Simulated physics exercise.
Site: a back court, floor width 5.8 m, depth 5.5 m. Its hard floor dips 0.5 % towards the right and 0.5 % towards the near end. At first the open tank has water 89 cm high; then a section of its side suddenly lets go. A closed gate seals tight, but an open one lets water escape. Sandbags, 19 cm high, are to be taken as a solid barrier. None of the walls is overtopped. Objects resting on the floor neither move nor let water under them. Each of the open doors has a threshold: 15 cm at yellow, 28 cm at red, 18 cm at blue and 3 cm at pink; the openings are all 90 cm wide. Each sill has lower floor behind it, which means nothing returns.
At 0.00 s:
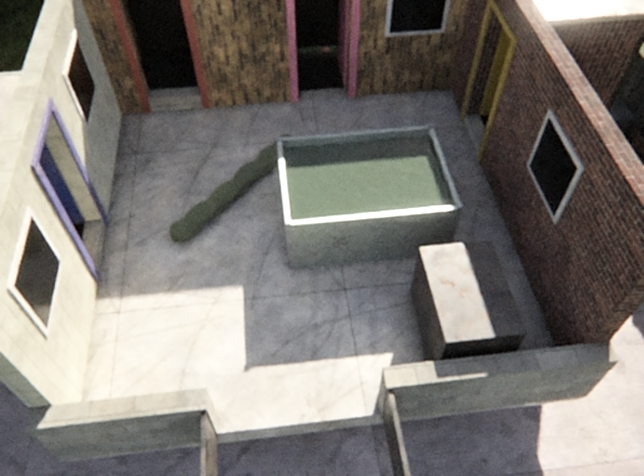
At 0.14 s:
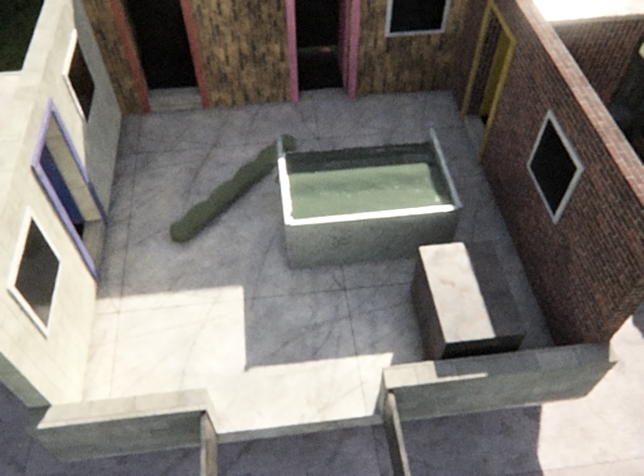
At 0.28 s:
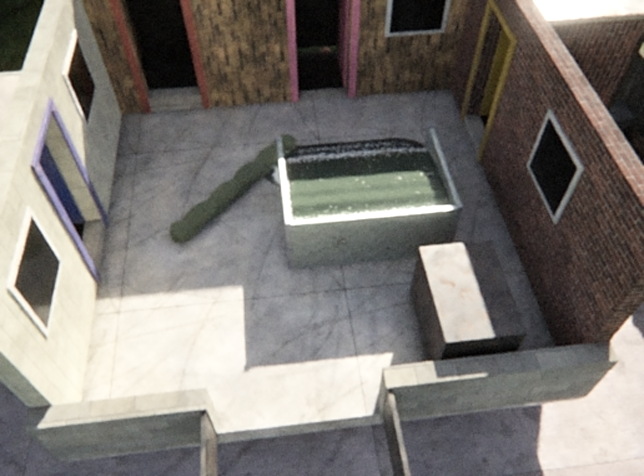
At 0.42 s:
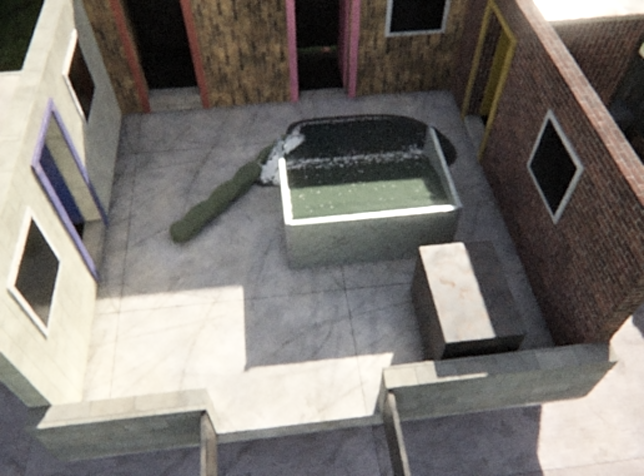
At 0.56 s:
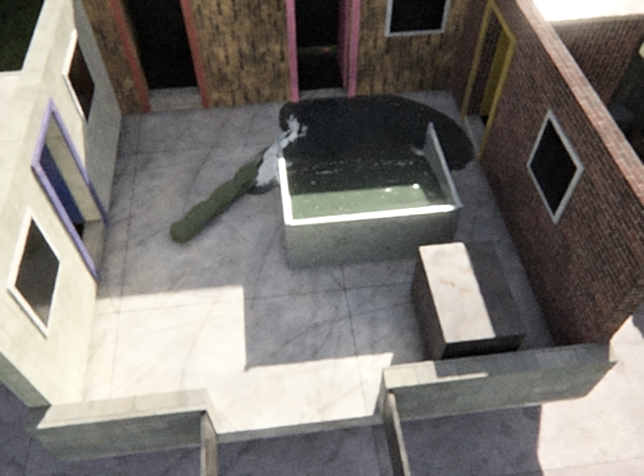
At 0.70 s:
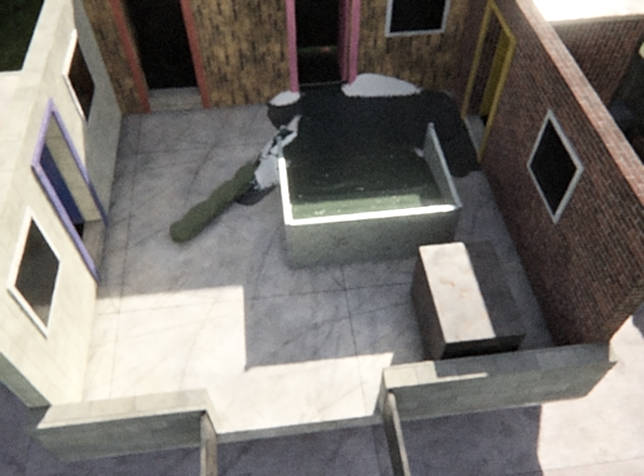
The clip opens on a sunlit walled court where a pale open tank of still, greenish water stands beside a long dark green mound and a grey block. The tank's far side opens and water pours out behind it, spreading as a dark sheet towards the back wall while the level inside drops.
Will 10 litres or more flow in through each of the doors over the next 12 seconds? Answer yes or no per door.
Yellow door: Yes, red door: No, blue door: No, pink door: Yes.
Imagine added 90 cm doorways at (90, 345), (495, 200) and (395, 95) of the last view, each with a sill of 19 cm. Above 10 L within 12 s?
In sequence the answers are less than that, less than that and more than that.
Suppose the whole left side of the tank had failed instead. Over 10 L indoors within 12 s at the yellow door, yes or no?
Measured against that limit, the yellow door stays within it.
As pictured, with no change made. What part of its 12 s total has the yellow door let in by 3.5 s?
About 75%.
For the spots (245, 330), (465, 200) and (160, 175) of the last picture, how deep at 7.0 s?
Depths in turn: Roughly 5, 7 and 6 centimetres.
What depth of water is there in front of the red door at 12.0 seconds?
About 3.5 centimetres.
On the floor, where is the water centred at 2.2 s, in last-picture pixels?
Its balance point lies near (355, 152).
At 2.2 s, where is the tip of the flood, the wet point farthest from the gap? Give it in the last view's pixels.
(122, 119).
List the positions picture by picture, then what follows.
In the first frame, still water, 89 cm deep, in the open tank at (364, 175).
In the second frame, the front is at a hidden place, 1.2 m from the gap on the open tank's far side; 0.5 m2 of floor is under water; 89 cm left at the back of the open tank.
In the third frame, the front is at a hidden place, 1.4 m from the gap on the open tank's far side; 1.7 m2 of floor is under water; 80 cm left at the back of the open tank.
In the fourth frame, water pours out on the open tank's far side and has run 1.8 m, to a hidden place; typically 15 cm deep outside, 76 cm at the open tank's back.
In the fifth frame, the front is at (439, 115), 2.2 m from the gap on the open tank's far side; 5.5 m2 of floor is under water; 72 cm left at the back of the open tank.
In the sixth frame, the front is at (430, 91), 2.7 m from the gap on the open tank's far side; 6.7 m2 of floor is under water; 63 cm left at the back of the open tank.
After 1.4 s water covers 35 % of the floor and is deepest (55 cm) near (448, 94); yellow door 10 cm at the sill, 0 L in, red door 3 cm at the sill, 0 L in, blue door not reached, pink door 35 cm at the sill, 329 L in.
After 2.2 s water covers 45 % of the floor and is deepest (40 cm) near (448, 94); yellow door 20 cm at the sill, 7 L in, red door 8 cm at the sill, 0 L in, blue door not reached, pink door 30 cm at the sill, 617 L in.
After 3.5 s water covers 70 % of the floor and is deepest (30 cm) near (532, 376); yellow door 18 cm at the sill, 18 L in, red door 4 cm at the sill, 0 L in, blue door 3 cm at the sill, 0 L in, pink door 16 cm at the sill, 809 L in.
After 7.0 s water covers 85 % of the floor and is deepest (16 cm) near (532, 376); yellow door 7 cm at the sill, 24 L in, red door 6 cm at the sill, 0 L in, blue door 5 cm at the sill, 0 L in, pink door 6 cm at the sill, 909 L in.
After 12.0 s water covers 95 % of the floor and is deepest (8 cm) near (546, 374); yellow door 8 cm at the sill, 24 L in, red door 3 cm at the sill, 0 L in, blue door 5 cm at the sill, 0 L in, pink door 7 cm at the sill, 941 L in.
